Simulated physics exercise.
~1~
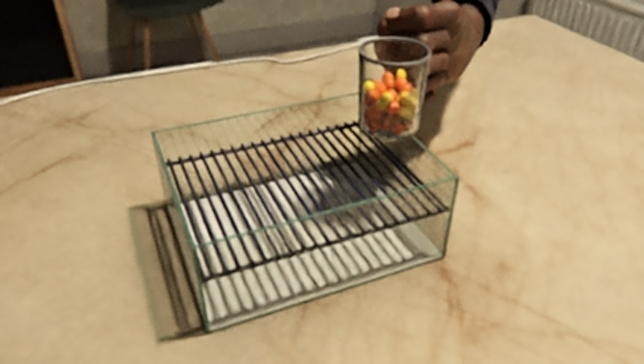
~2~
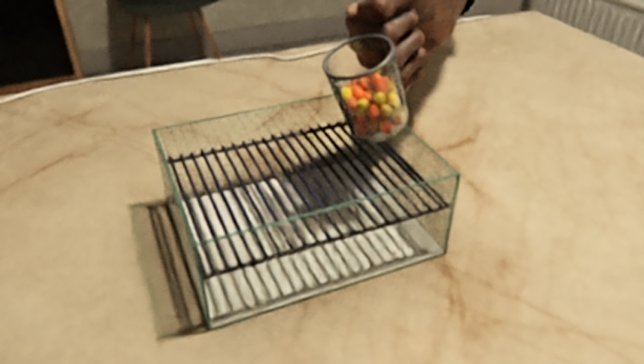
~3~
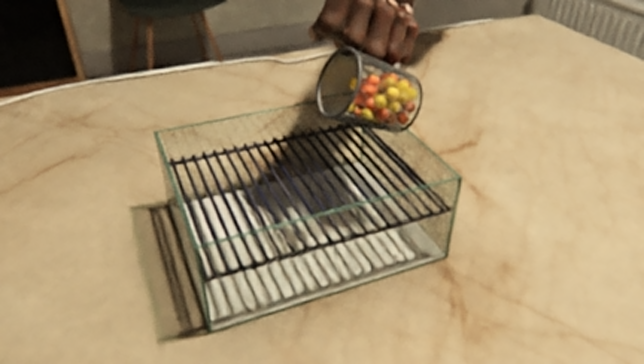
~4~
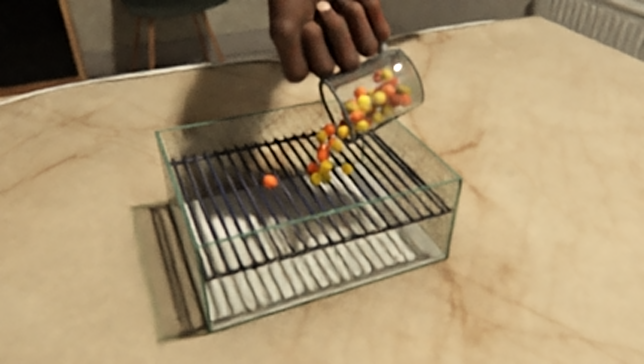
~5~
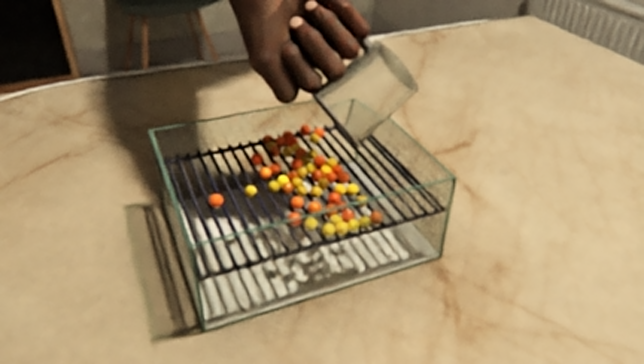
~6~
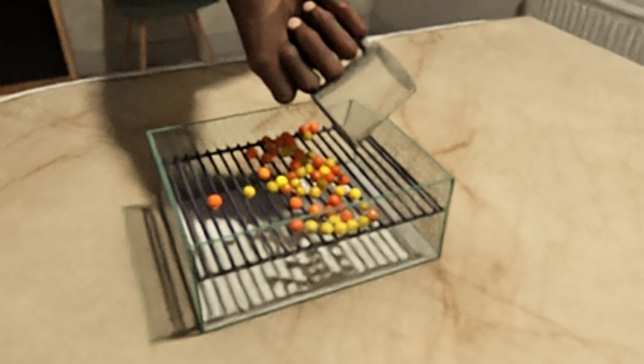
Orange and yellow pieces tumble from a hand-tipped glass and all rest on the rack.
